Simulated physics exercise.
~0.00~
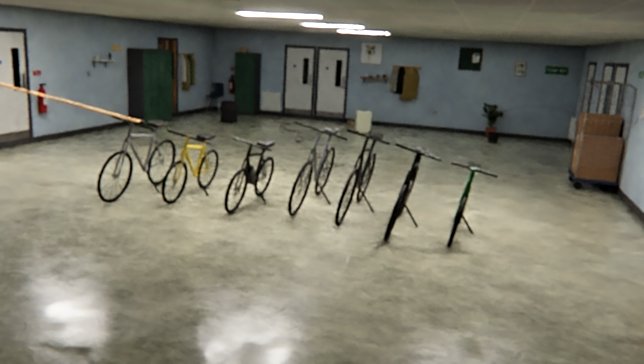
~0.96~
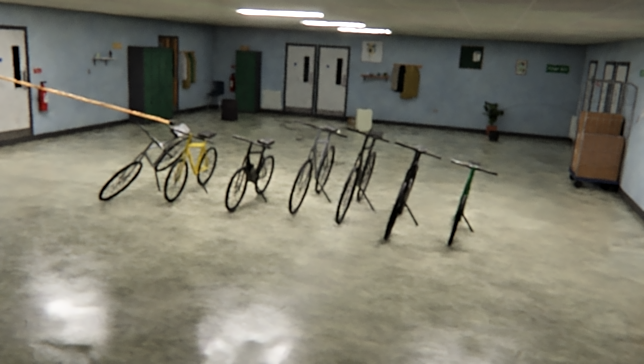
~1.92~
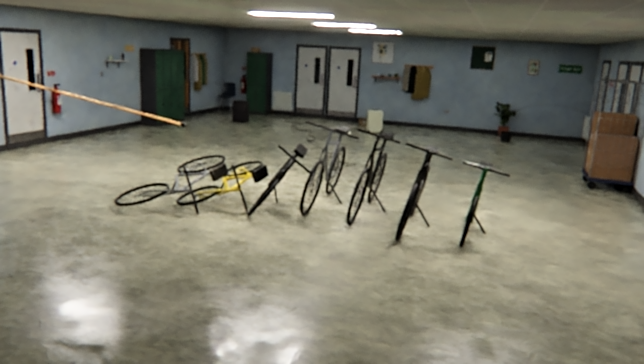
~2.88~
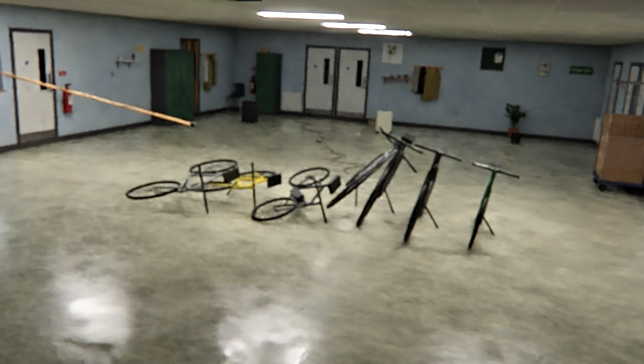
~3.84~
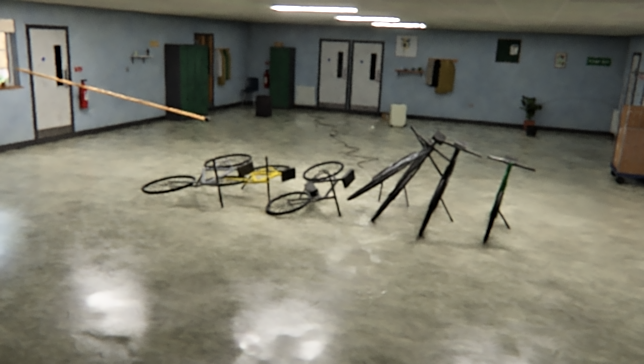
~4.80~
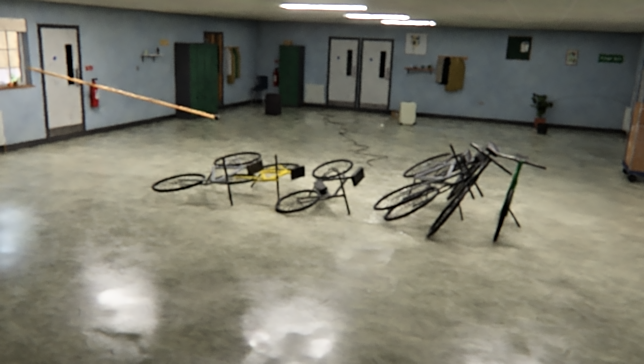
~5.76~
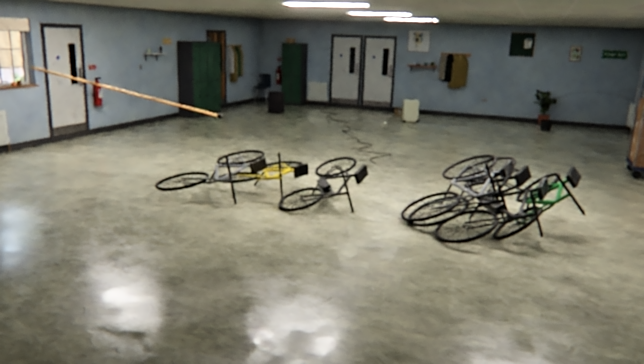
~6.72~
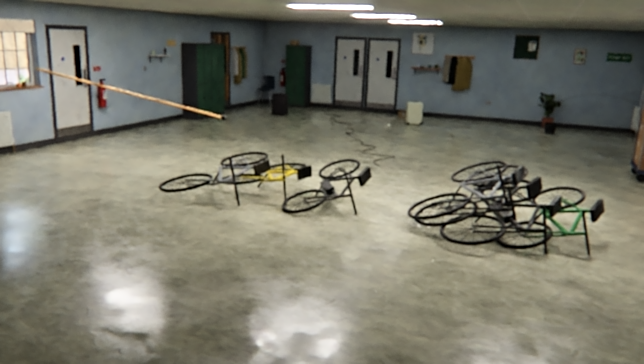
At the start, seven bicycles stand in a row on a shiny concrete floor in a blue-walled hall, with a long wooden pole reaching in from the left. The pole pushes the grey bicycle at the left end, which tips to the right into the yellow one. Both go down, and the dark bicycle beside them drops as well, while the view drifts slightly left. The fall then passes along the row, each bicycle leaning onto the next. Finally the green bicycle at the right end topples, leaving all of them lying on the floor.
